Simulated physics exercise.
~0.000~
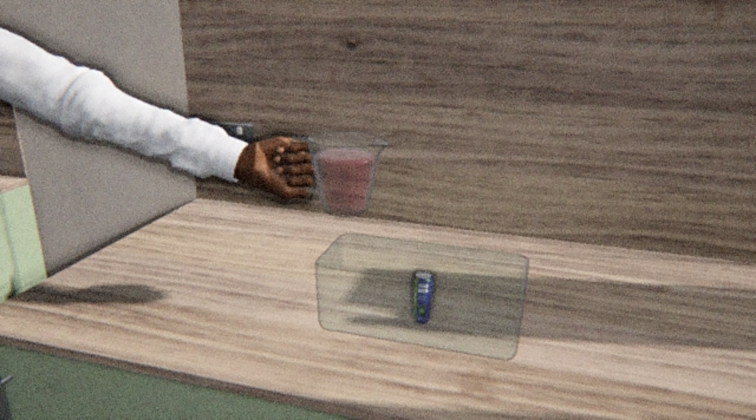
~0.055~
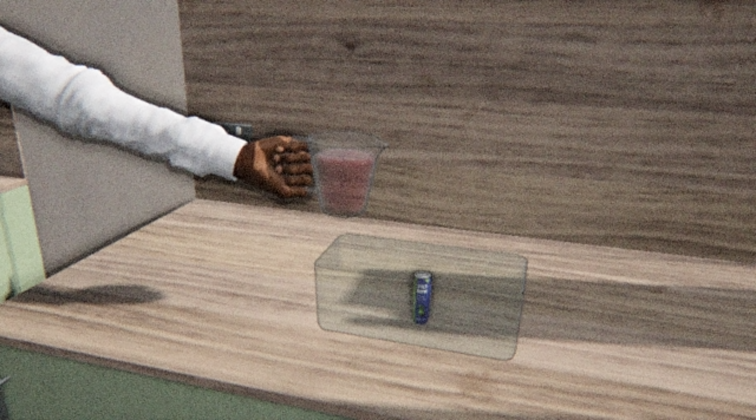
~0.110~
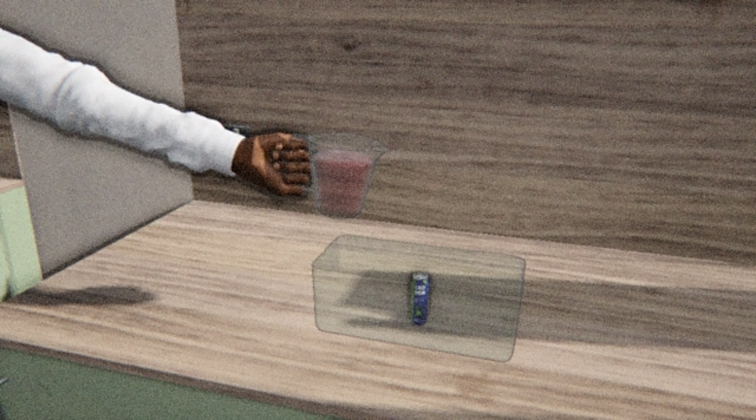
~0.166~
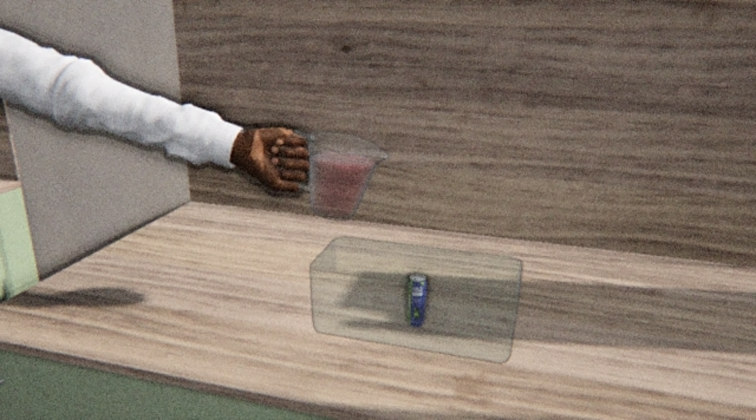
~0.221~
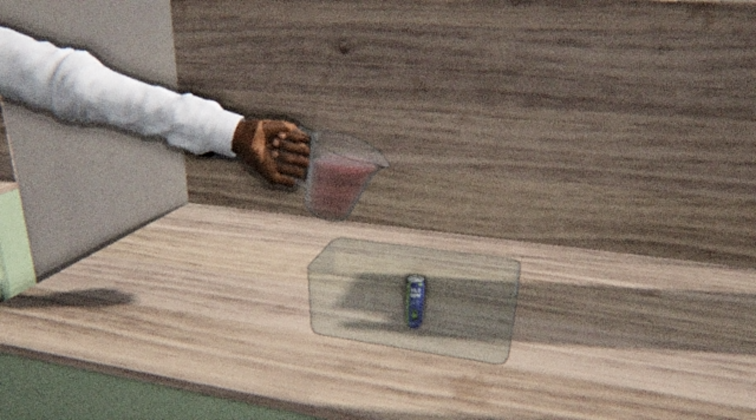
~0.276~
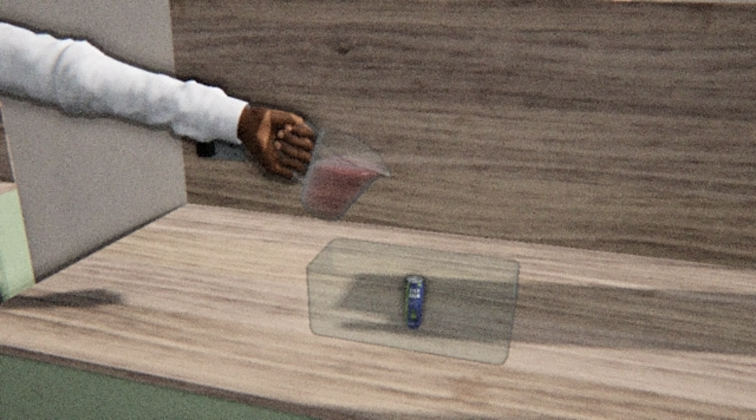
At the start, a dark-skinned hand in a white sleeve holds a clear jug of reddish liquid upright, above and left of a transparent oblong basin with a small bluish tin inside. The hand then gradually tilts the jug rightward, its rim dipping, while the tin stays upright.
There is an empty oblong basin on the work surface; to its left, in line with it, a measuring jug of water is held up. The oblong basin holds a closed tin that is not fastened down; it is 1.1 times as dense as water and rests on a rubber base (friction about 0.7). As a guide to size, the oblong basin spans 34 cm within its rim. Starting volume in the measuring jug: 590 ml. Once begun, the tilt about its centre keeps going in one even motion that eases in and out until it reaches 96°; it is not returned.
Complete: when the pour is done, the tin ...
... has tipped over.
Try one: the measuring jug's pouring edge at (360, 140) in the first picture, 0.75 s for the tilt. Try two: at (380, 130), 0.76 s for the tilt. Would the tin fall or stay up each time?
Trial 1 - tin stays standing; trial 2 - tin tips.
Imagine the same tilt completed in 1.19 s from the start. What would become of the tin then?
The tin tumbles.
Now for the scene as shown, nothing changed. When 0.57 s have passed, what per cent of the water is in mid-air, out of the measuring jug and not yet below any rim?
Near 24 per cent at that time.
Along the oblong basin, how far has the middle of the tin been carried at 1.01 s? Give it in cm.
Estimate: Around 9 cm.
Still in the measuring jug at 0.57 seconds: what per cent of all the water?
Around 62 in a hundred.
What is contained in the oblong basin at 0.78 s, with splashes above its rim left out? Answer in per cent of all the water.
About 68 %.
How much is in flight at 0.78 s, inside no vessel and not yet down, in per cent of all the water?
It comes to some 16 percent of the total.
After 0.57 s the tilt is 83° and 63 per cent is still to pour; the tin stands where it began.
After 0.78 s the tilt is 96° and 17 per cent is still to pour; the tin stands where it began.
After 1.01 s the tilt is 96° and 2 per cent is still to pour; the tin lies on its side.
After 1.25 s the tilt is 96° and 0 per cent is still to pour; the tin lies on its side.
In the end the tin lies on its side.
